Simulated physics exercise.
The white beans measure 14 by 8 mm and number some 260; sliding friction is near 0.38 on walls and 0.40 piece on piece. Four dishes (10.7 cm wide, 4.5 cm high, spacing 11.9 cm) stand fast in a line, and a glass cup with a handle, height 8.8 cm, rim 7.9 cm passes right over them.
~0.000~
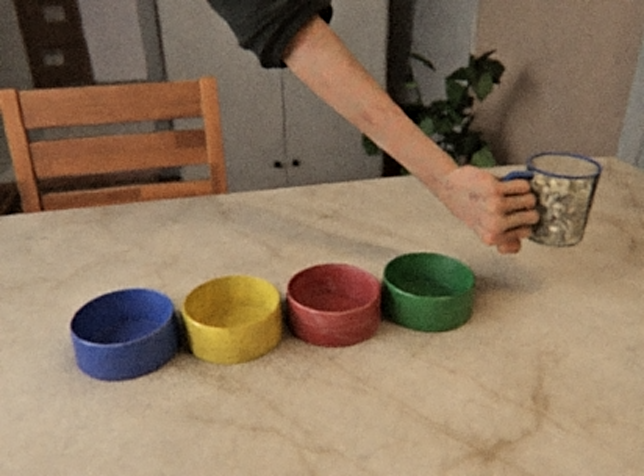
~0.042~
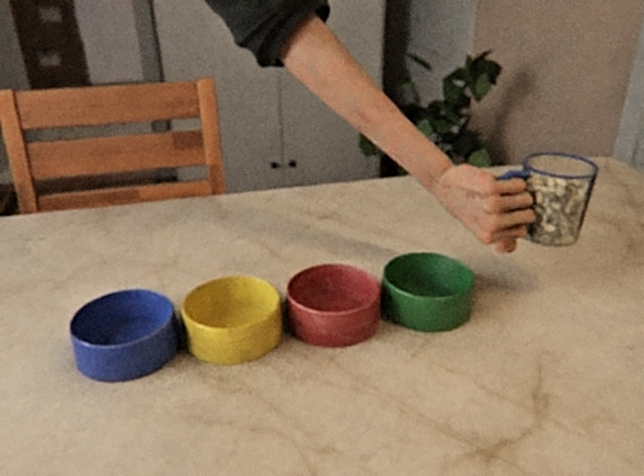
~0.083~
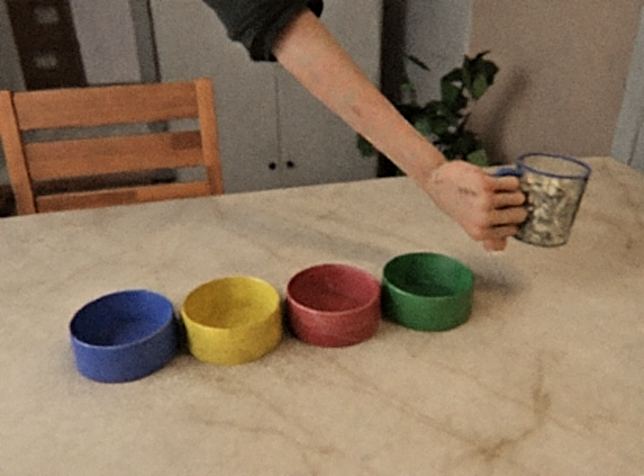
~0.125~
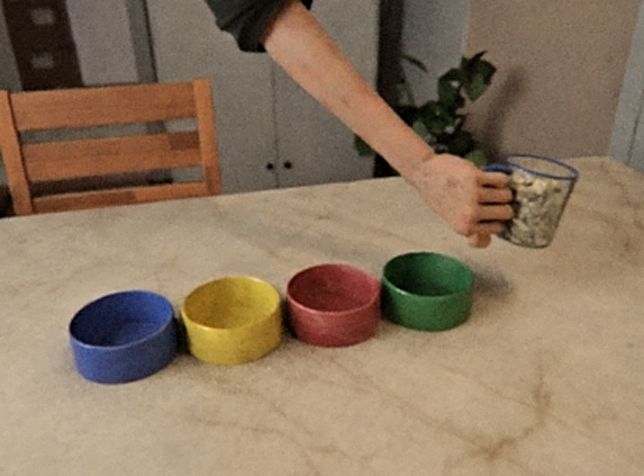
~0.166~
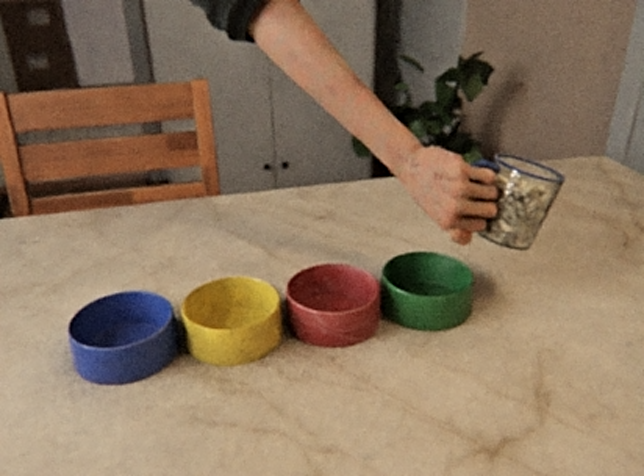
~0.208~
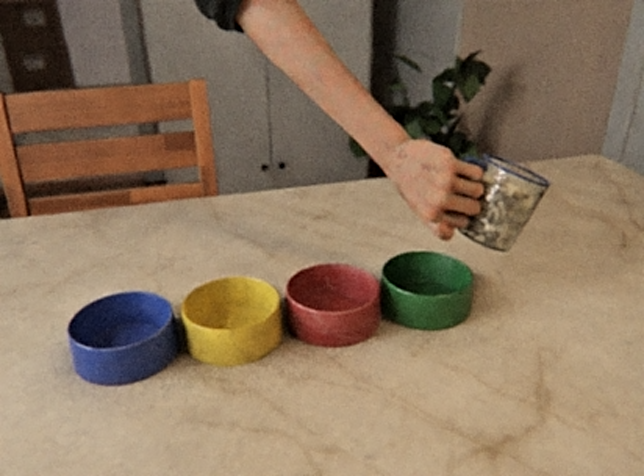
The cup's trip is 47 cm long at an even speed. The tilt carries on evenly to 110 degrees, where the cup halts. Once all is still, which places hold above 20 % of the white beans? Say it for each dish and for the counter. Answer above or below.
Red below, blue below, green below, yellow above, counter below.
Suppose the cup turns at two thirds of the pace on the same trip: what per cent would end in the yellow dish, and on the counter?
Then: Yellow 100; counter 0.
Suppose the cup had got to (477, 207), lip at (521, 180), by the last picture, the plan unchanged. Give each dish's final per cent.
Red 0, blue 0, green 0, yellow 100.
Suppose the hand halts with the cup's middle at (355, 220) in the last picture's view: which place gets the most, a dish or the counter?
The winner: Green.
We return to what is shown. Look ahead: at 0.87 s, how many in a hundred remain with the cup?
About 75 per cent.
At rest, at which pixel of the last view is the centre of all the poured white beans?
At about (230, 323).
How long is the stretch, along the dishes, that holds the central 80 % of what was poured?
About 13 cm.
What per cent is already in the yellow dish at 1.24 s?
Some 50 per cent.
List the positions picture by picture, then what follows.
In the first frame, cup at (557, 200), tilt 0 degrees, lip at (594, 162), moved 0.0 cm; middle of the pieces at (555, 210); green dish at (429, 274); red dish at (333, 287); yellow dish at (232, 301); blue dish at (123, 315).
In the second frame, cup at (554, 200), tilt 1 degrees, lip at (591, 163), moved 0.4 cm; middle of the pieces at (551, 210).
In the third frame, cup at (545, 200), tilt 4 degrees, lip at (583, 165), moved 1.4 cm; middle of the pieces at (542, 210).
In the fourth frame, cup at (531, 201), tilt 10 degrees, lip at (571, 168), moved 3.2 cm; middle of the pieces at (527, 211).
In the fifth frame, cup at (515, 203), tilt 16 degrees, lip at (557, 173), moved 5.2 cm; middle of the pieces at (510, 212).
In the sixth frame, cup at (499, 204), tilt 22 degrees, lip at (542, 179), moved 7.2 cm; middle of the pieces at (493, 213); green dish at (427, 273); red dish at (333, 287); yellow dish at (231, 302); blue dish at (121, 319). Its pace works out near 150 degrees a second; the hand travels 49 cm a second.
After 0.60 s, tilt 81 degrees; cup holds 100 %.
Then, at 0.87 s, tilt 110 degrees; cup holds 75 %, red 15 %, yellow 5 %.
After 1.24 s, tilt 110 degrees; cup holds 35 %, red 15 %, yellow 50 %.
By 2.4 s all is still; red 15 %, blue 0 %, green 0 %, yellow 85 %, counter 5 %.
